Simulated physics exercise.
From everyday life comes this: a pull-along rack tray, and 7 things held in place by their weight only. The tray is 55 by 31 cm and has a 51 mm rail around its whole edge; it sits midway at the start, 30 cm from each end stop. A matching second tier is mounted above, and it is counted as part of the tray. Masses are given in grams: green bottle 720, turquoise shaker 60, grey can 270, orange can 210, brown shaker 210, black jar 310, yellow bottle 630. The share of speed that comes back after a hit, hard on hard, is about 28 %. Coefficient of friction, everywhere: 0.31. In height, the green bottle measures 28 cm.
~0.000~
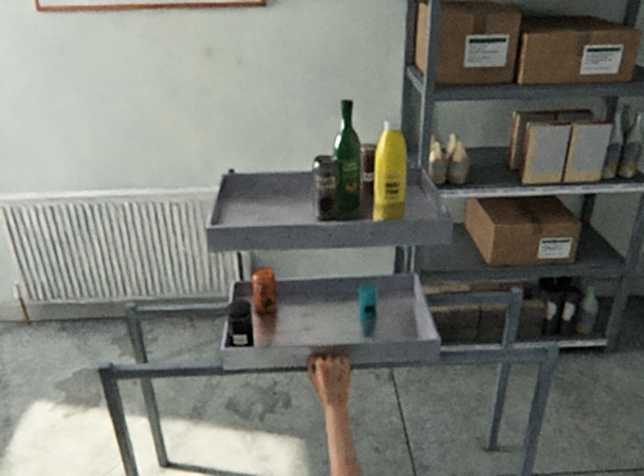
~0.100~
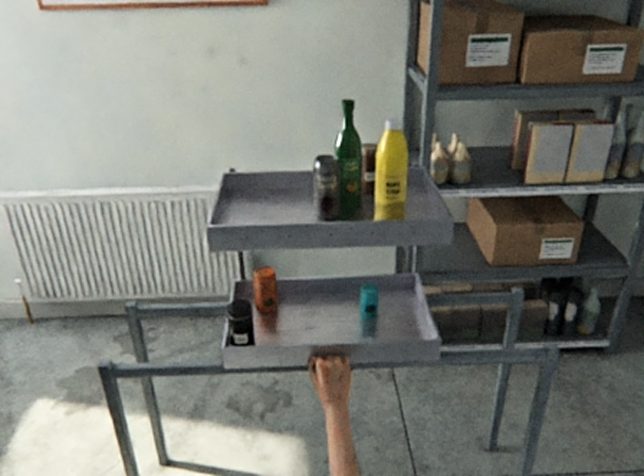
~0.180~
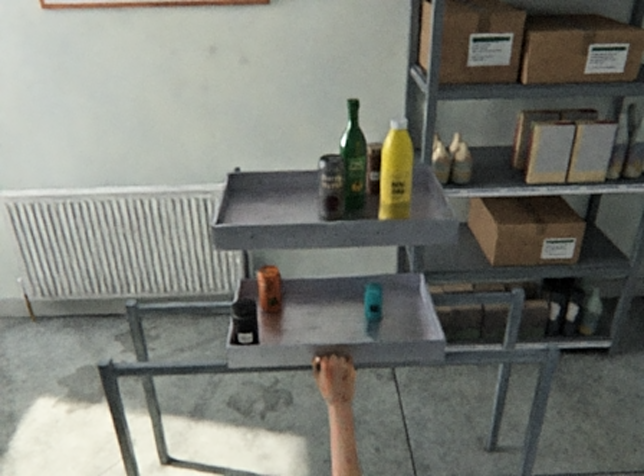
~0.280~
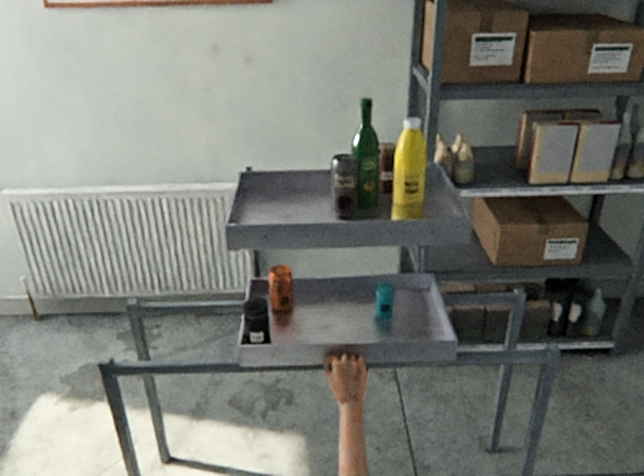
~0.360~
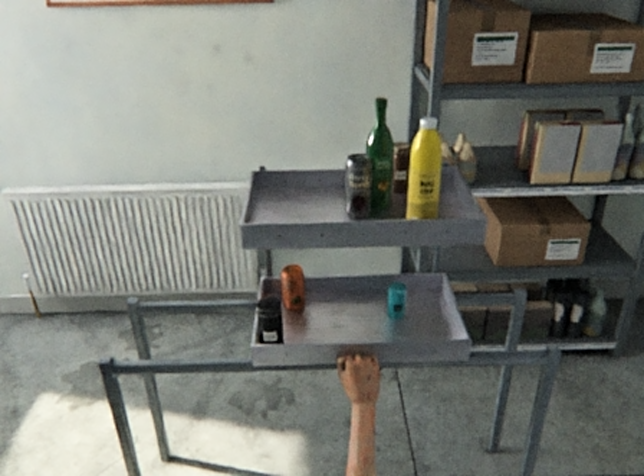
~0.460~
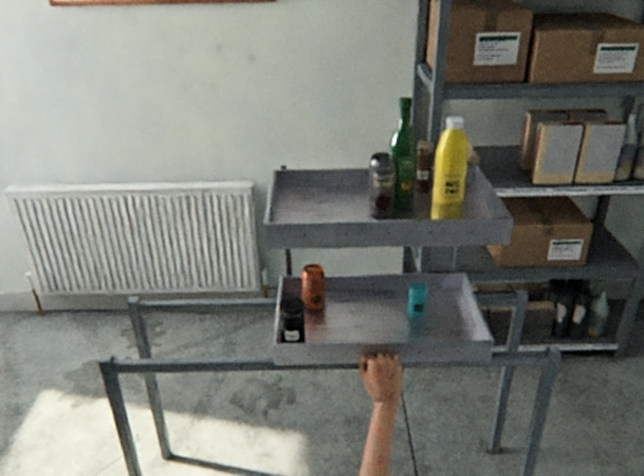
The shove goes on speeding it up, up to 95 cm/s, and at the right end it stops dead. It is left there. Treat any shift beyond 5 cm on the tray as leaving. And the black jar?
Displaced.
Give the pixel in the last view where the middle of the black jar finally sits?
It comes to rest near (405, 322).
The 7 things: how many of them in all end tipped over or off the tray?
The number is 3.
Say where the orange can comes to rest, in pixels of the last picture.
Around (415, 285).
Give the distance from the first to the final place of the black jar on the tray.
Net shift near 14 cm.
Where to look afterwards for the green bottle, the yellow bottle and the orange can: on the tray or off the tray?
When everything stops, the green bottle is out of bounds, the yellow bottle is out of bounds, and the orange can is still in bounds.
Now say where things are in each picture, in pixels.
In the first picture, tray midway; black jar (241, 329); green bottle (347, 155).
In the second picture, tray midway; grey can (327, 188); orange can (266, 290).
In the third picture, tray moved 2 cm right; brown shaker (374, 169); yellow bottle (396, 177).
In the fourth picture, tray moved 5 cm right; green bottle (365, 154); turquoise shaker (384, 301).
In the fifth picture, tray moved 8 cm right; grey can (359, 187); orange can (293, 288).
In the sixth picture, tray moved 14 cm right; black jar (292, 325); brown shaker (422, 167).
After 0.76 s, tray moved 30 cm right; black jar slid 8 cm near (382, 323); grey can leaning 3°; yellow bottle slid 8 cm.
After 1.26 s, tray moved 30 cm right; green bottle and yellow bottle now off the tray; black jar slid 14 cm near (405, 323); grey can leaning 7°.
After 1.56 s, tray moved 30 cm right; black jar slid 14 cm near (405, 323); orange can slid 14 cm; brown shaker slid 13 cm.
After 1.86 s, tray moved 30 cm right; black jar slid 14 cm near (405, 323); turquoise shaker on its side; orange can slid 14 cm.
At rest (3.0 s), off the tray, green bottle and yellow bottle; tipped over on the tray, turquoise shaker; not toppled but over 5 cm from the start, grey can, orange can, brown shaker and black jar. Seen from the same camera at the end, black jar near (405, 323).
